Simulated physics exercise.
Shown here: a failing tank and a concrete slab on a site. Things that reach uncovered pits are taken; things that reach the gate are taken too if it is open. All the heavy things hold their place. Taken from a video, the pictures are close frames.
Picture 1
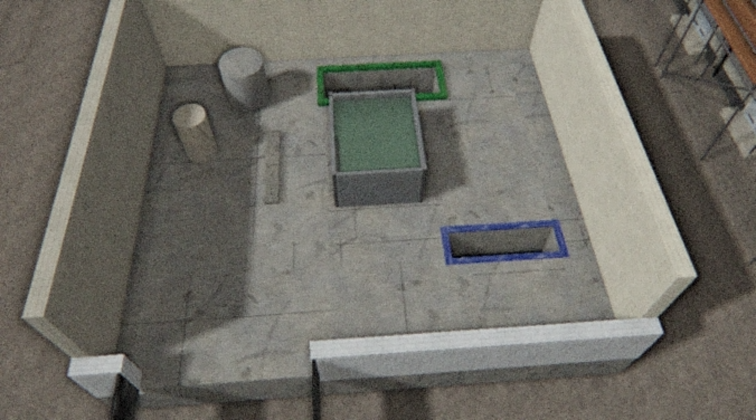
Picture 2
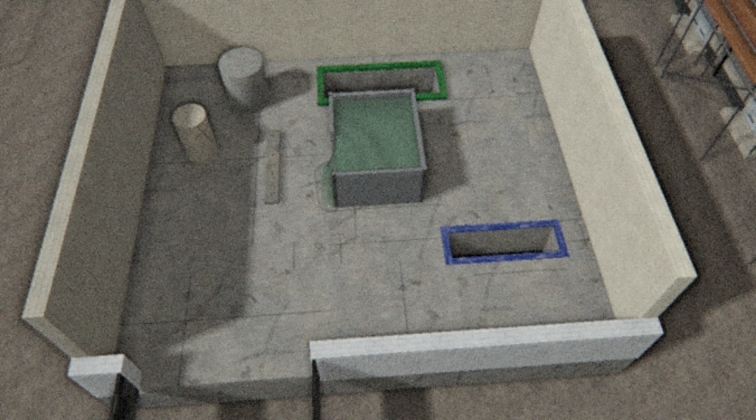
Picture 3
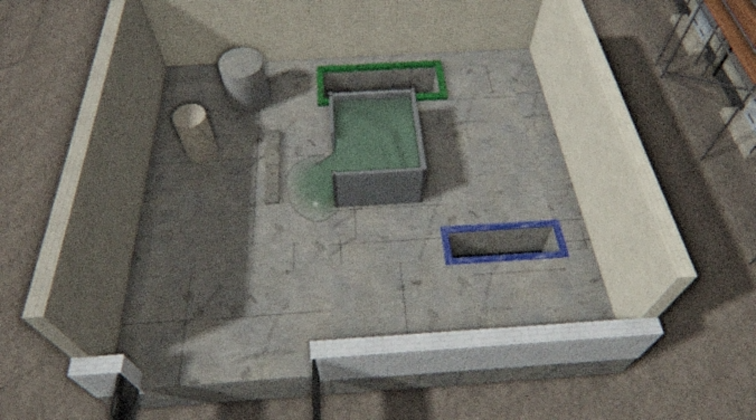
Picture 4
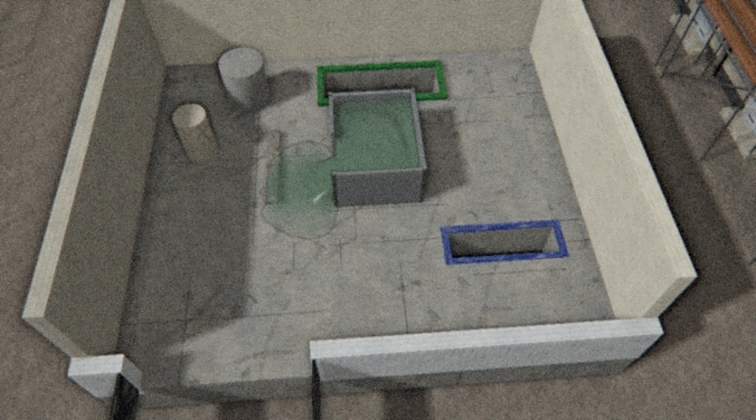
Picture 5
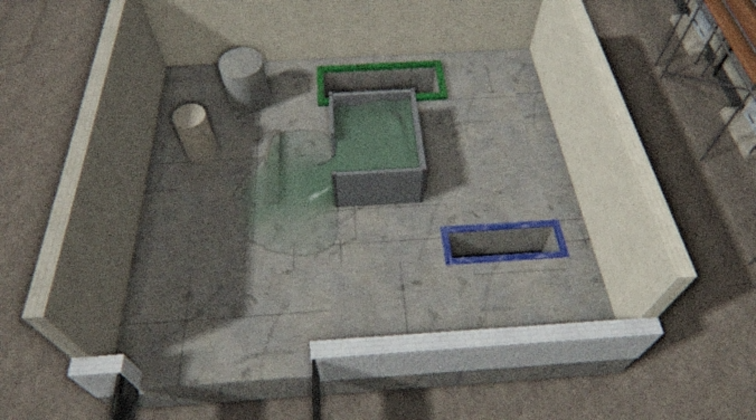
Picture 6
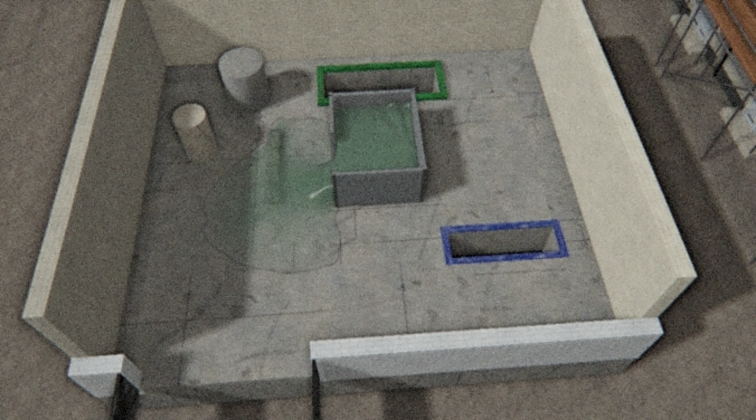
Green-tinted water pours from the tank's left side and spreads left and forward across the slab.
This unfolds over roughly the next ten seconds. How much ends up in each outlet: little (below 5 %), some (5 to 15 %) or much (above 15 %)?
Outlet by outlet: Gate - much, green pit - little, blue pit - little.
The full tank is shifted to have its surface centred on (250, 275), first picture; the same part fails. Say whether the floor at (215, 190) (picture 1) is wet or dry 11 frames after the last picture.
Result: Inundated.
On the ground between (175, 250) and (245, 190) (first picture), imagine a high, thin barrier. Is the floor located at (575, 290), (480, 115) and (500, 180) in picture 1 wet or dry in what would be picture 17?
Taken in turn, the three points are unsoaked, unsoaked and unsoaked.
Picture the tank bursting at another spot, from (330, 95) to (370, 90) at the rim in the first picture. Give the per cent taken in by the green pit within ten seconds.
That would be green at 55 percent.
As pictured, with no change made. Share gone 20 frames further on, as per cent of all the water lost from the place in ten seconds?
About 20 per cent.
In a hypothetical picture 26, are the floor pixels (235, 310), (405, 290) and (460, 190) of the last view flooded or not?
Taking them as listed, I'd call them soaked through, high and dry and high and dry.
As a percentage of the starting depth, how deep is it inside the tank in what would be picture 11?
56 percent or thereabouts.
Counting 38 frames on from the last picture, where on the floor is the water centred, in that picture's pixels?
The water centres close to (263, 179).
A moment on, water covers 30 % of the floor; the gate 0 %, the green pit 0 %, the blue pit 0 %.
Next, water covers 40 % of the floor; the gate 1 %, the green pit 0 %, the blue pit 0 %.
Then, water covers 45 % of the floor; the gate 7 %, the green pit 0 %, the blue pit 0 %.
Later, water covers 55 % of the floor; the gate 21 %, the green pit 0 %, the blue pit 0 %.
In the end, water covers 65 % of the floor; the gate 33 %, the green pit 0 %, the blue pit 0 %.
